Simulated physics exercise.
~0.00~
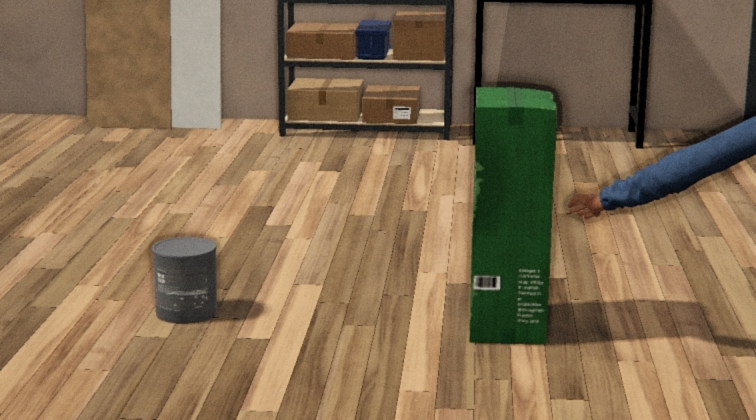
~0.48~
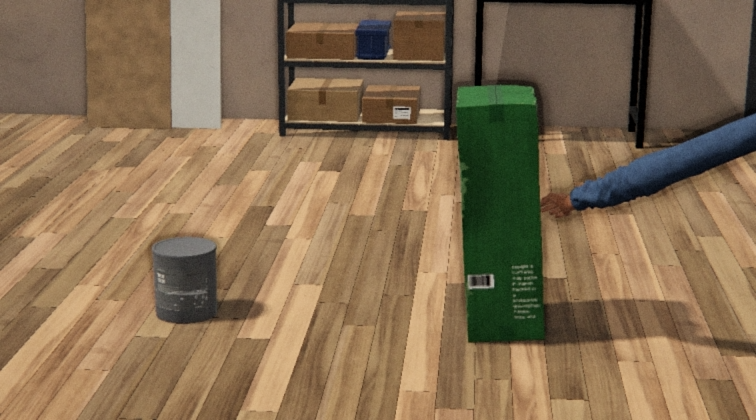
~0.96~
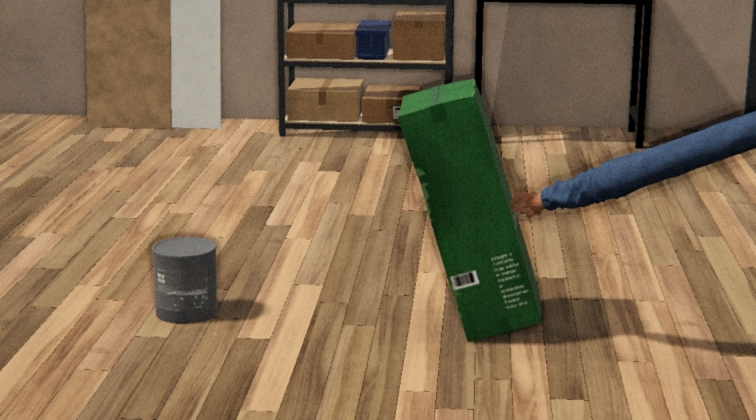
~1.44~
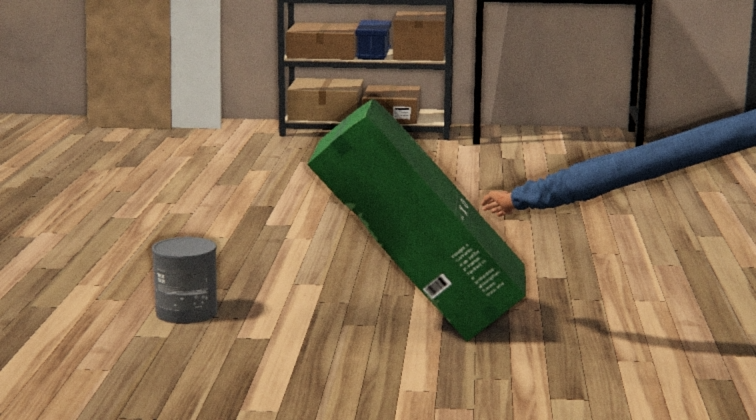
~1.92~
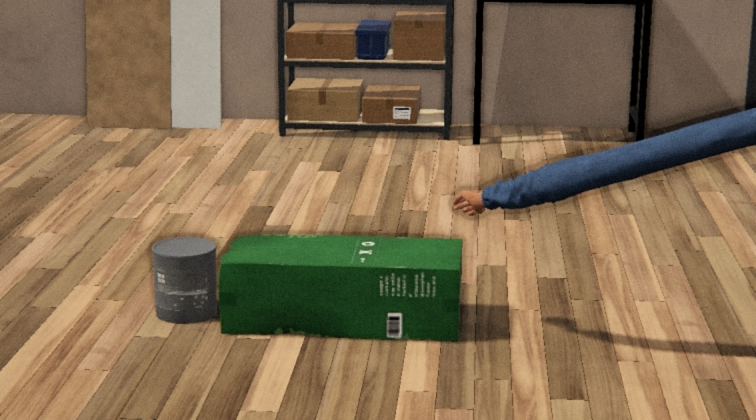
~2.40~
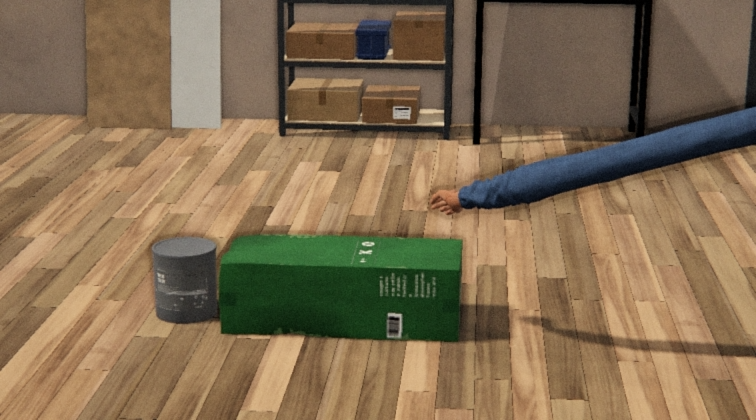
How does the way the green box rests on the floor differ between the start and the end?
At the start the green box stands upright, and at the end it lies on its side on the floor.
